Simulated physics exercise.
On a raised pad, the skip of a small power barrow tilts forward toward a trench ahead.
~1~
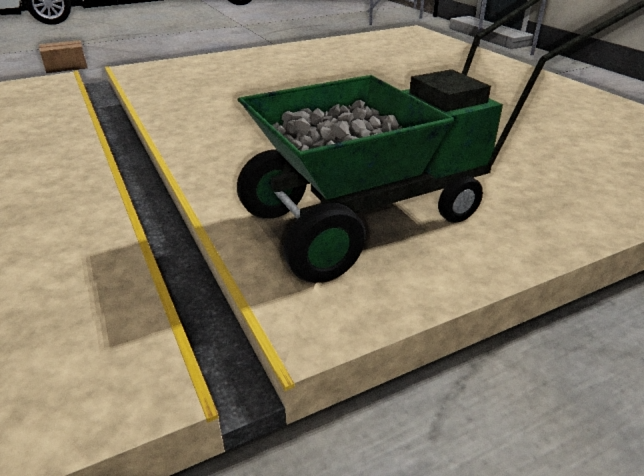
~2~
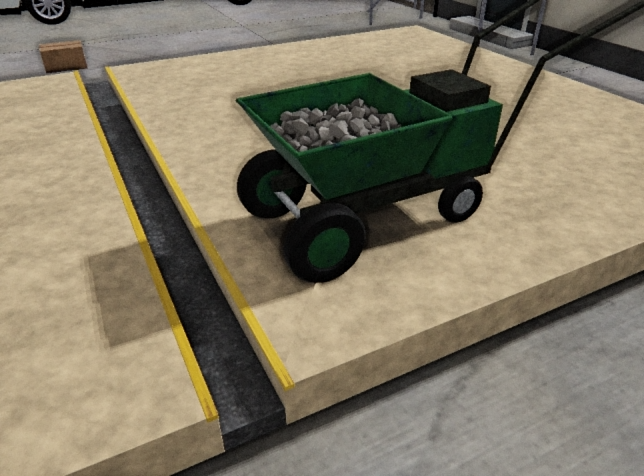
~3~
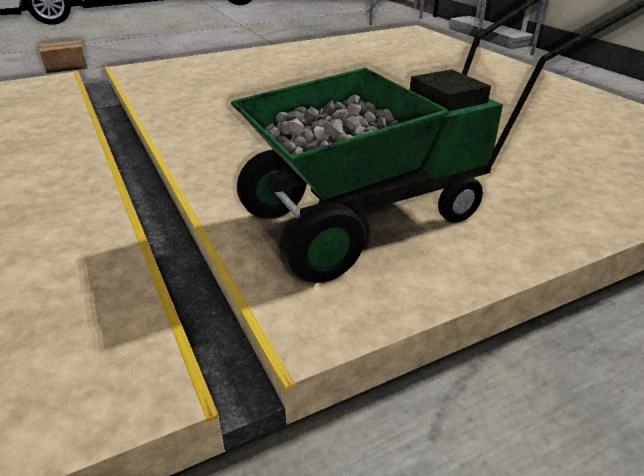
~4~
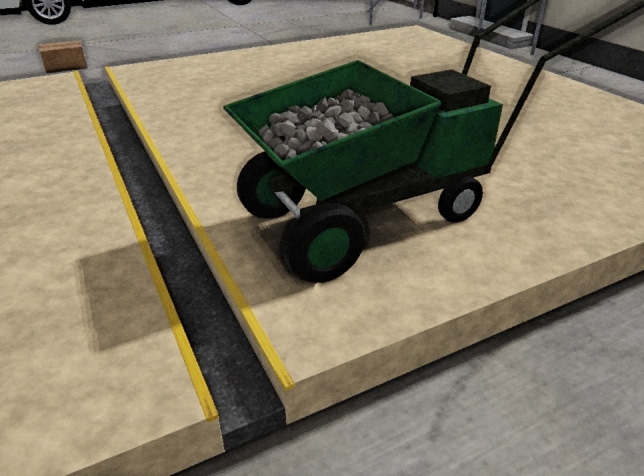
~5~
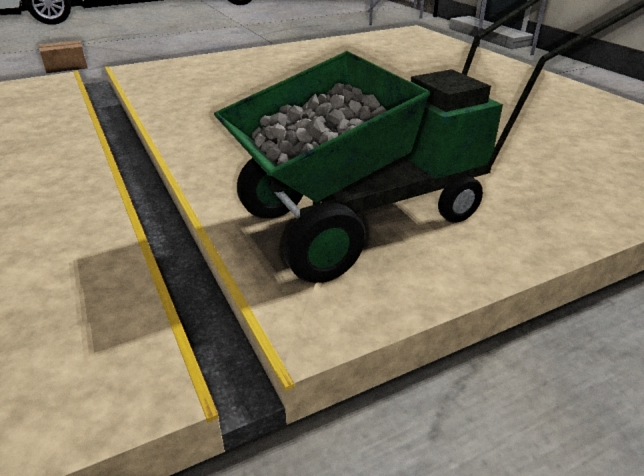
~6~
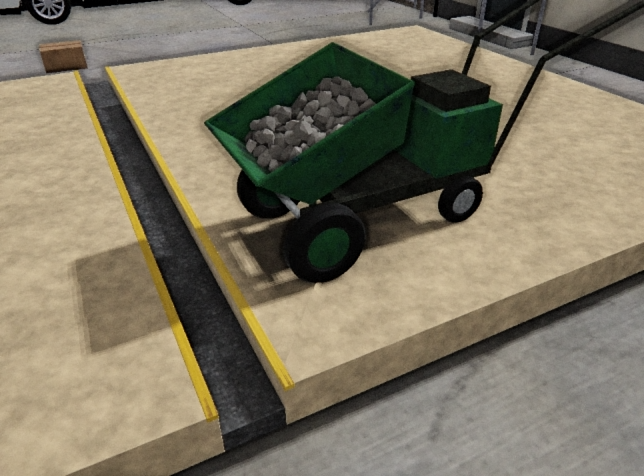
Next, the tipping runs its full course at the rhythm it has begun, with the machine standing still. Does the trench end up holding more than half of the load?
Yes.
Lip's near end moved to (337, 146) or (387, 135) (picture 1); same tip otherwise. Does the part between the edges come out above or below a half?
Well, parked at the first spot it'd be past the halfway mark, and at the second it'd be short of the halfway mark.
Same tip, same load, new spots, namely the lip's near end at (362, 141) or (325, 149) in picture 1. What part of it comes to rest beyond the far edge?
0 % then 10 %.
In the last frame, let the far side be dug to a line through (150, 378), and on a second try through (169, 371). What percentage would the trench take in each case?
You'd get 100 % in the first case and 100 % in the second.
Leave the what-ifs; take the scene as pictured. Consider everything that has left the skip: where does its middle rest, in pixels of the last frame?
About (182, 279).
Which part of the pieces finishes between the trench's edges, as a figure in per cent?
That part is close to 80 percent of the load.
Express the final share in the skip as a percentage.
0 %, about.
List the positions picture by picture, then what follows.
Lip of the skip at (299, 155), level; top of the load at (344, 138), broken stones; first edge of the trench at (262, 338); far edge at (191, 363), the trench under half as wide as the skip, and about half as deep as wide, in the first picture.
Lip of the skip at (297, 156), tipped barely; top of the load at (342, 137), in the second picture.
Lip of the skip at (291, 159), tipped barely; top of the load at (346, 125), in the third picture.
Lip of the skip at (282, 165), tipped a little; top of the load at (355, 121), in the fourth picture.
Lip of the skip at (271, 173), tipped clearly; top of the load at (349, 114), in the fifth picture.
Lip of the skip at (258, 184), tipped clearly; top of the load at (345, 102); first edge of the trench at (262, 338); far edge at (191, 363), in the sixth picture.
Soon after the last picture, skip tipped steeply; all in the skip.
A little later, skip tipped right over; most in the skip; a small part in or heaped over the trench; a stray few beyond it.
Later still, skip tipped right over; about a quarter in the skip; about two thirds in or heaped over the trench; about a quarter beyond it.
By the end, skip tipped right over; a stray few in the skip; most in or heaped over the trench; about a quarter beyond it.
